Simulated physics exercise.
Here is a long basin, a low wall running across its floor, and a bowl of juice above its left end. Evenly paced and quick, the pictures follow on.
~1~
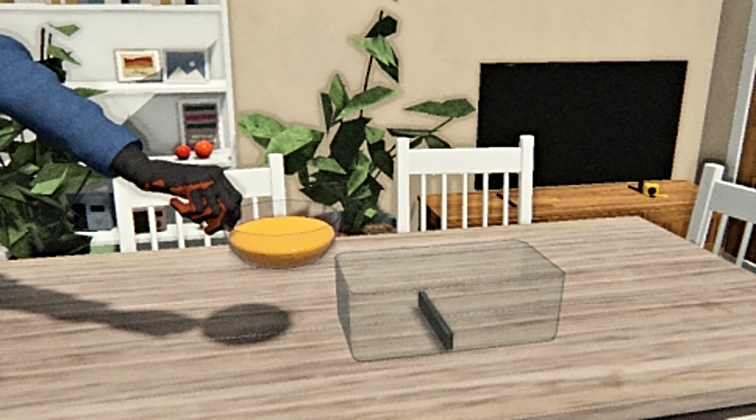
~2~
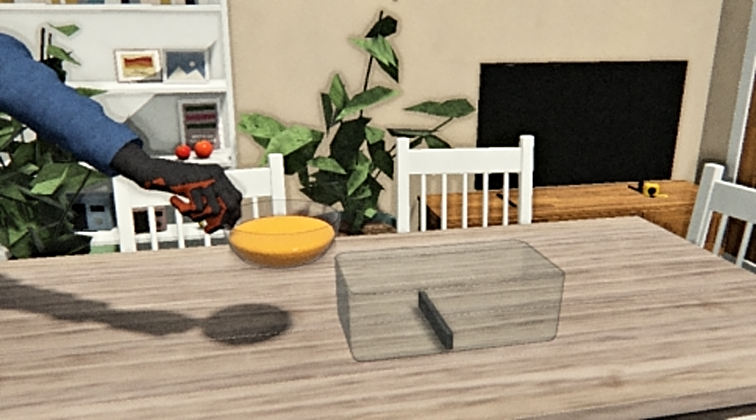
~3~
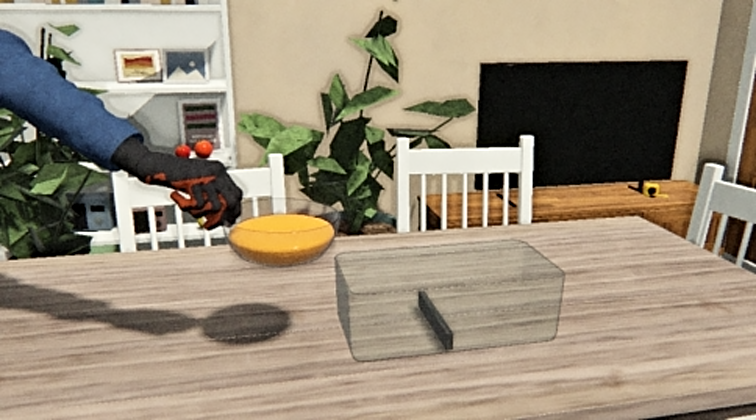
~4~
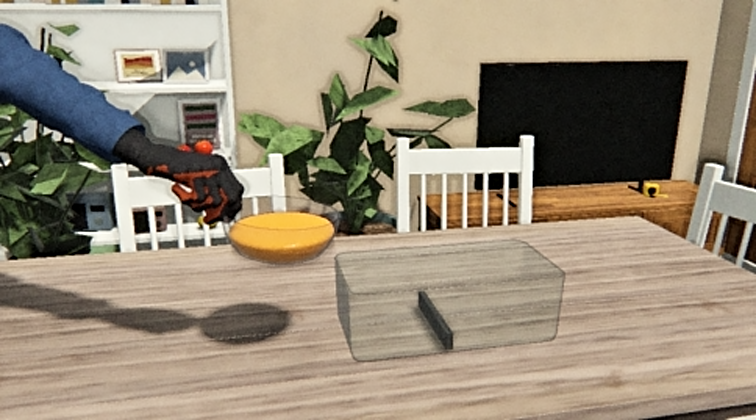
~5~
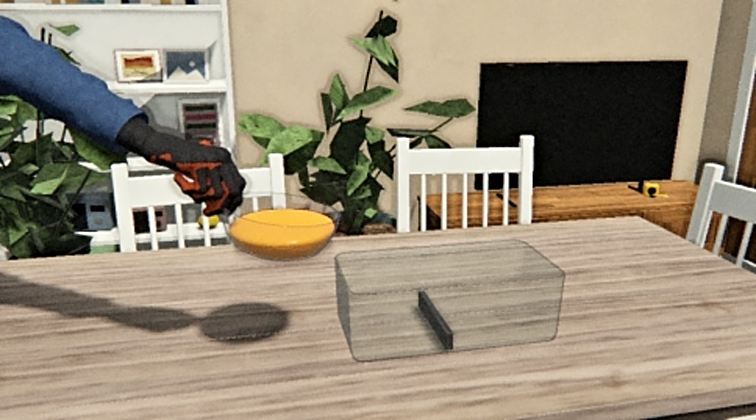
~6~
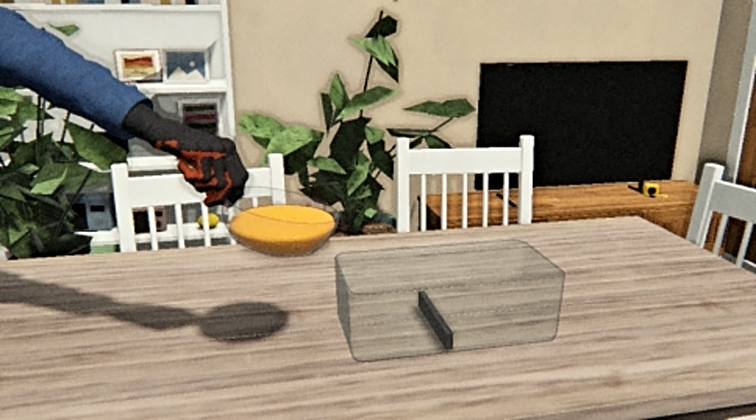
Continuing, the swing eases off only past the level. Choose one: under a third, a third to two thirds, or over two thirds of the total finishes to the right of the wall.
Under a third finishes to the right of the wall.
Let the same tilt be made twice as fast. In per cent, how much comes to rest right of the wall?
About 20 %.
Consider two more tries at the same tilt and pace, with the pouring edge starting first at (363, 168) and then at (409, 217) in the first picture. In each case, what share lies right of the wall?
Estimate, in order: 50 and 85 per cent.
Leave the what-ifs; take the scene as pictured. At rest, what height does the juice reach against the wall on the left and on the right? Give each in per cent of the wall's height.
The left side ends up close to 80, the right side close to 10.
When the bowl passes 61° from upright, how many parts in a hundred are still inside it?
About 50 per cent.
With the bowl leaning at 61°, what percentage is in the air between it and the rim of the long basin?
Around 35 in a hundred, more or less.
A moment on, the bowl is tipped part way and 52 per cent is still to pour, 15 is left of the wall and 0 right of it.
Next, the bowl is tipped on its side and 3 per cent is still to pour, 78 is left of the wall and 8 right of it.
Then the bowl is tipped right over and 0 per cent is still to pour, 86 is left of the wall and 13 right of it.
Later the bowl is tipped right over and 0 per cent is still to pour, 86 is left of the wall and 13 right of it.
In the end 86 per cent lies left of the wall, 13 right of it and 1 outside.
